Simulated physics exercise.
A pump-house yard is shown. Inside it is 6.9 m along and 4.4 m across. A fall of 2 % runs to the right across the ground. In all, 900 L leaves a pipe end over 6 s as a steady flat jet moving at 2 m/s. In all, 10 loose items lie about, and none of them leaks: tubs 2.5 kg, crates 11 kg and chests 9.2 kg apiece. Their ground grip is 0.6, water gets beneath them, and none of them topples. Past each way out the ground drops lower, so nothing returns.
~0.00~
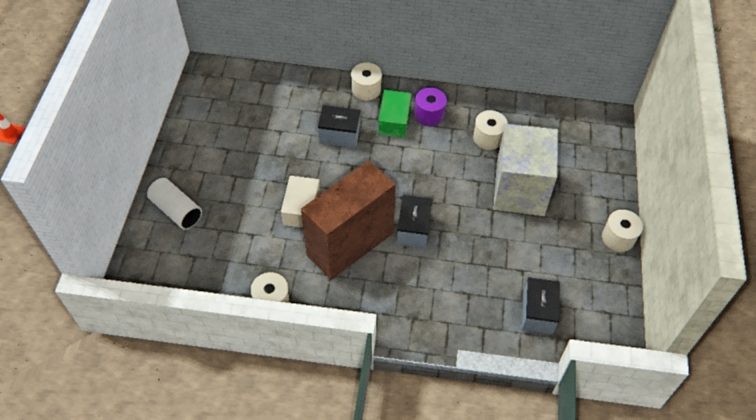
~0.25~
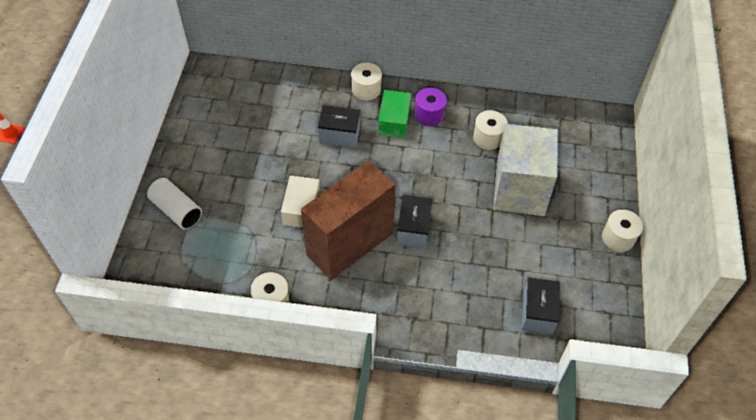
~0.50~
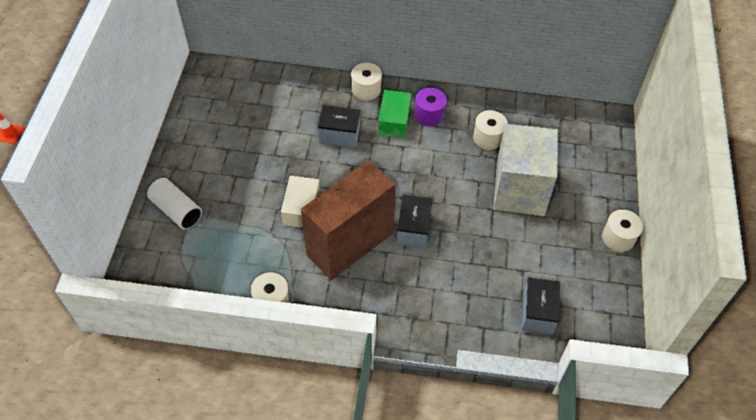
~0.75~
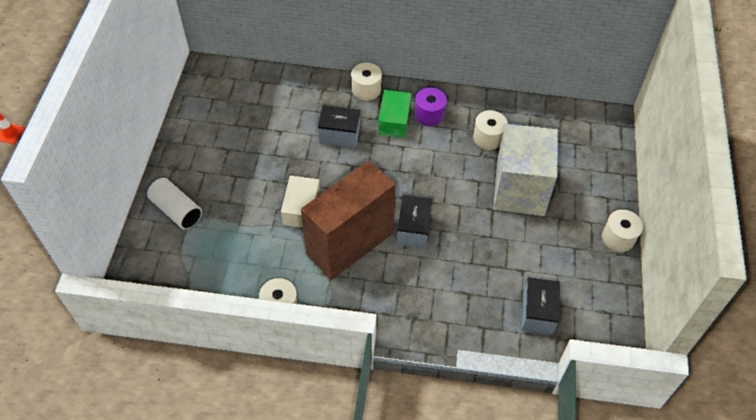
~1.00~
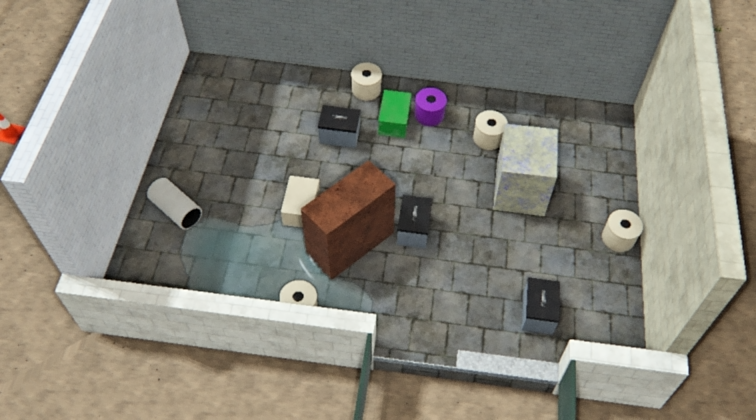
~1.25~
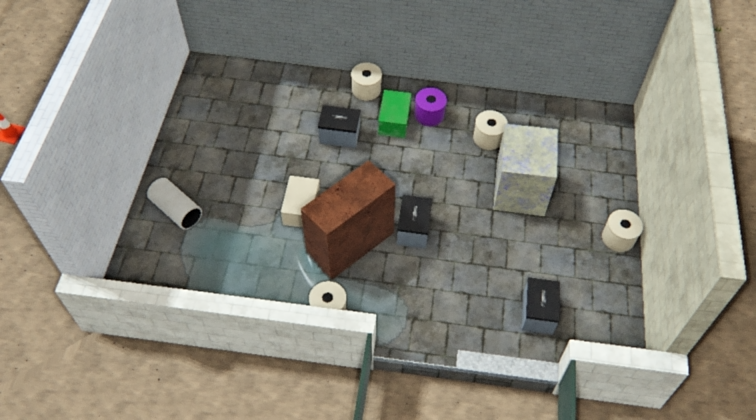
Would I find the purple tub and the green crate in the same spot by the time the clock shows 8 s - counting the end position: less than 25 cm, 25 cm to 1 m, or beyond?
At the end, purple tub: Left within a quarter metre; green crate: Left within a quarter metre.
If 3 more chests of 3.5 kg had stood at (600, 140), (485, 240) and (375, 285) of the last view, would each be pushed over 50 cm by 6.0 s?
Well, in turn it's inside that, then beyond that, and finally beyond that.
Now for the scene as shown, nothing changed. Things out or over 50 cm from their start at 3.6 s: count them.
Result: 2.
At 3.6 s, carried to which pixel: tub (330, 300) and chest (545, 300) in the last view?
About (567, 229) for the first and (596, 304) for the second.
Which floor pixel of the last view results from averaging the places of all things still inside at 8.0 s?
Mean position: Approximately (443, 148).
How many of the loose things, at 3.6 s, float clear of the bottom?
At that moment it comes to 1.
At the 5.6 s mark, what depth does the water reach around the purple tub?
Roughly 0 cm deep.
After 1.8 s the purple tub is near (431, 99), 0.0 m from its start, aground; the green crate is near (395, 107), 0.0 m from its start, aground; 0 of 10 are out; 1 afloat.
After 3.6 s the purple tub is near (431, 99), 0.0 m from its start, aground; the green crate is near (395, 107), 0.0 m from its start, aground; 0 of 10 are out; 1 afloat.
After 5.6 s the purple tub is near (431, 99), 0.0 m from its start, aground; the green crate is near (395, 107), 0.0 m from its start, aground; 0 of 10 are out; 2 afloat.
After 8.0 s the purple tub is near (431, 99), 0.0 m from its start, aground; the green crate is near (395, 107), 0.0 m from its start, aground; 0 of 10 are out; 3 afloat.
